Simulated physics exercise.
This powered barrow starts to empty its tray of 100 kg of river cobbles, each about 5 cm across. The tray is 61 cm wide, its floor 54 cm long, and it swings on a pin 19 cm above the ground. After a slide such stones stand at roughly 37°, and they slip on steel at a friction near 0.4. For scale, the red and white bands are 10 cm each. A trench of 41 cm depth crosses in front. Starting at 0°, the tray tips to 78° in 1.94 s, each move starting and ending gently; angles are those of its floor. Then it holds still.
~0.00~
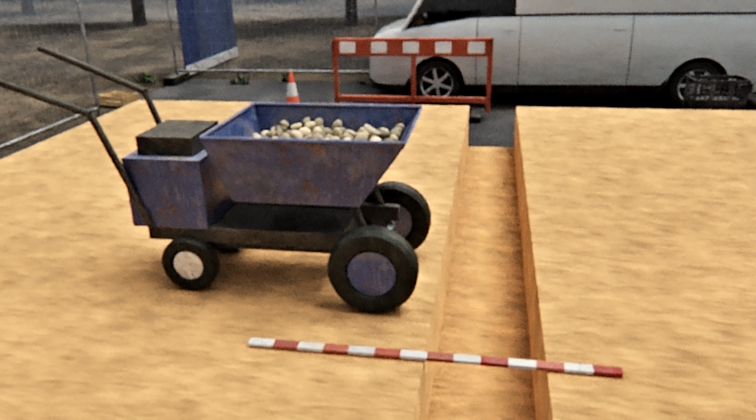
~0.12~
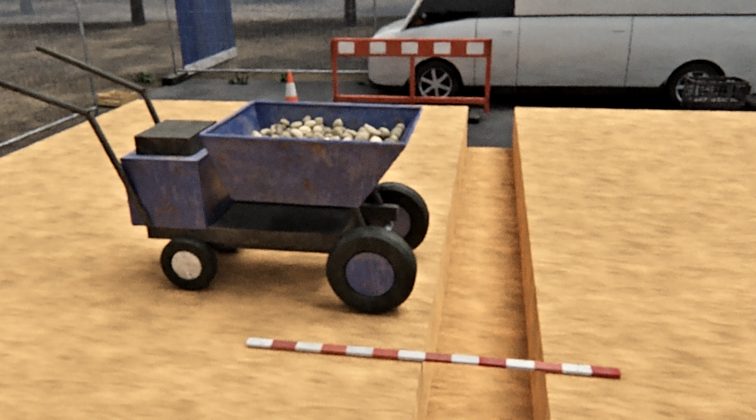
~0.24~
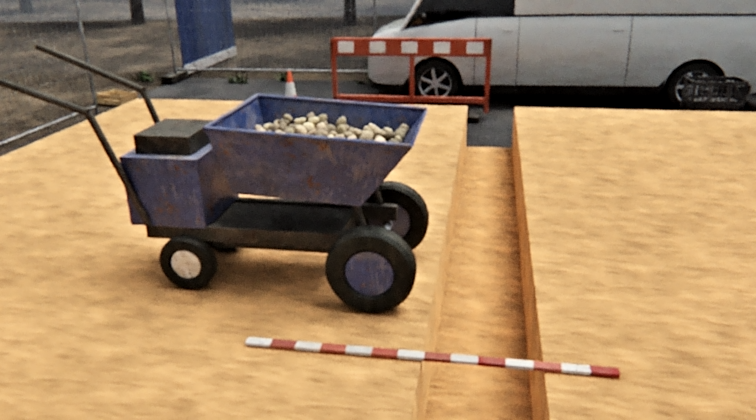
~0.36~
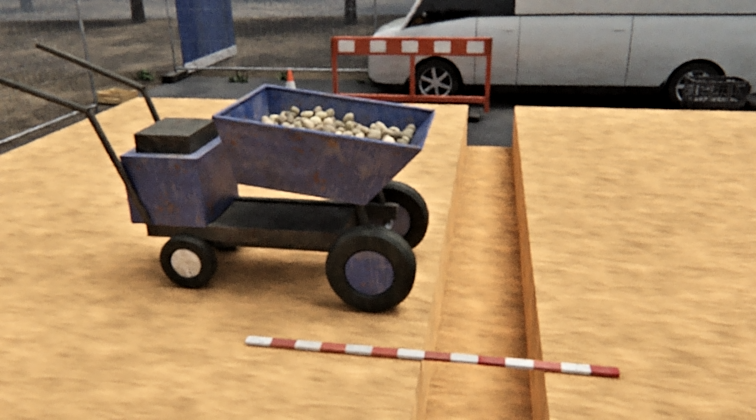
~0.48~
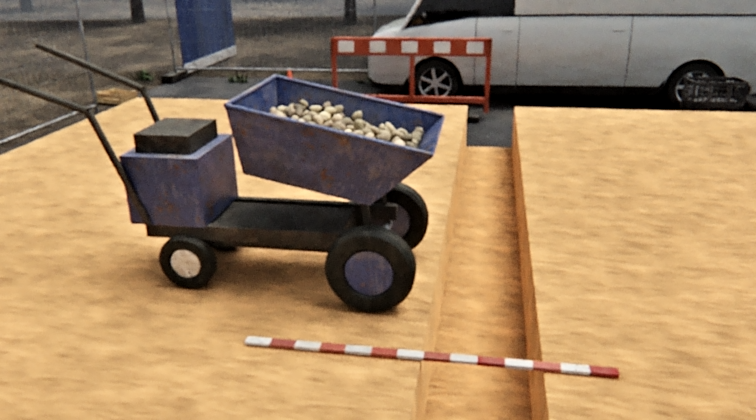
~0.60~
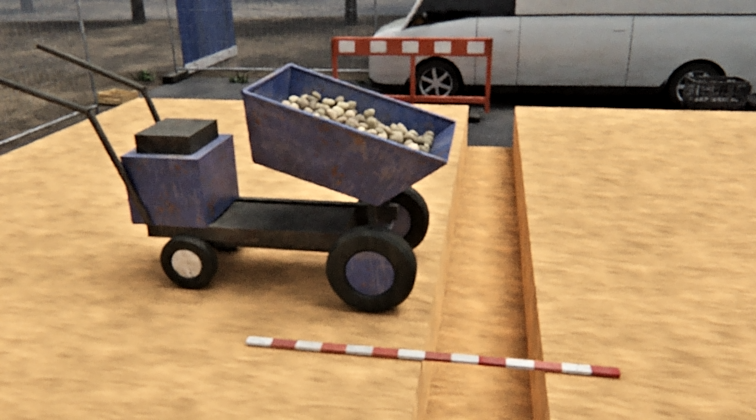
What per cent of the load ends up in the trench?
Close to 44 in a hundred.
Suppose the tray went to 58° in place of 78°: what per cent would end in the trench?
It would be near 30 per cent.
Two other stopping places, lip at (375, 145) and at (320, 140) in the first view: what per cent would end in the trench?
About 80 and 100 per cent.
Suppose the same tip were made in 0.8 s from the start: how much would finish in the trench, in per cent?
Then about 25 per cent.
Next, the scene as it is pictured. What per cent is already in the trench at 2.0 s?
About 15 per cent by then.
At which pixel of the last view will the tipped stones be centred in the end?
Around (553, 288).
After 1.5 s the floor is at 66°; 99 % in the tray, 1 % in the trench; the foremost stones are at (521, 238).
After 2.0 s the floor is at 78°; 35 % in the tray, 17 % in the trench, 47 % past the trench; the foremost stones are at (654, 297).
After 2.4 s the floor is at 78°; 11 % in the tray, 31 % in the trench, 58 % past the trench; the foremost stones are at (726, 309).
After 4.3 s the floor is at 78°; 0 % in the tray, 44 % in the trench, 56 % past the trench; the foremost stones are at (746, 310).
